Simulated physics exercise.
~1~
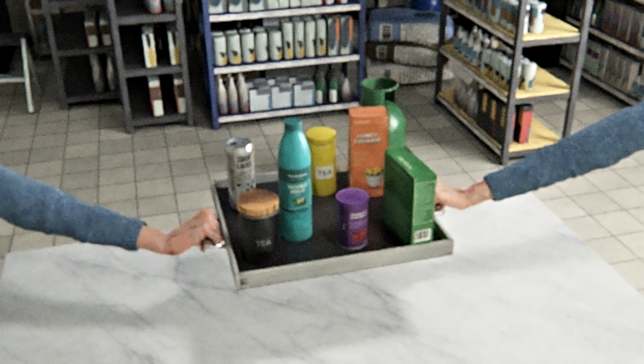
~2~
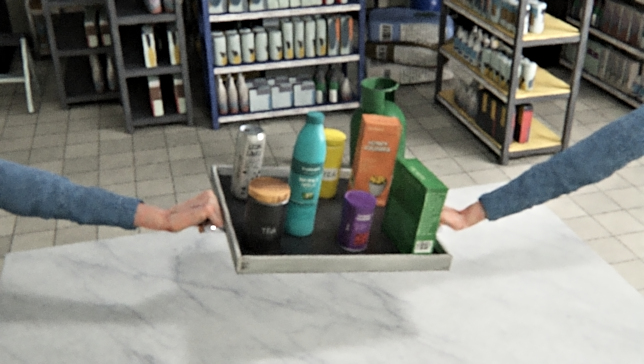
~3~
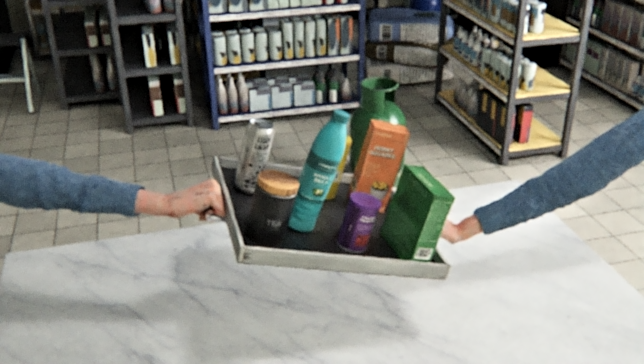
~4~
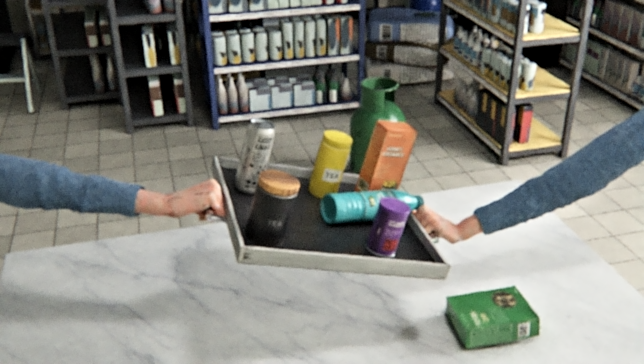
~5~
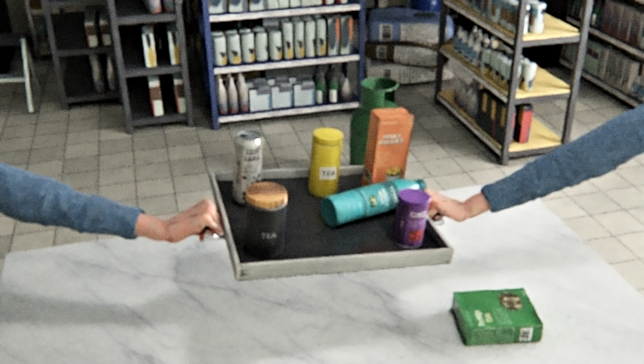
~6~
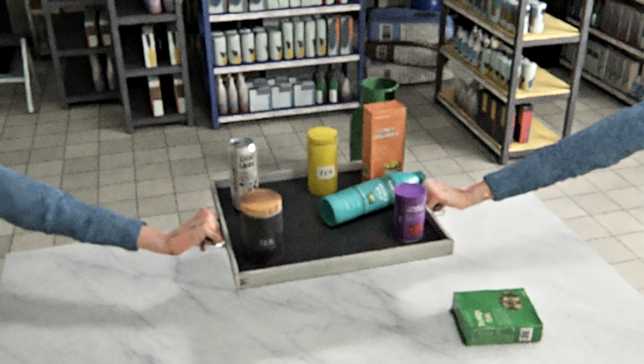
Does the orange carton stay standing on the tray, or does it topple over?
The orange carton stays standing. It leans along with the tray as the right side dips, but it is still upright once the tray is level again.
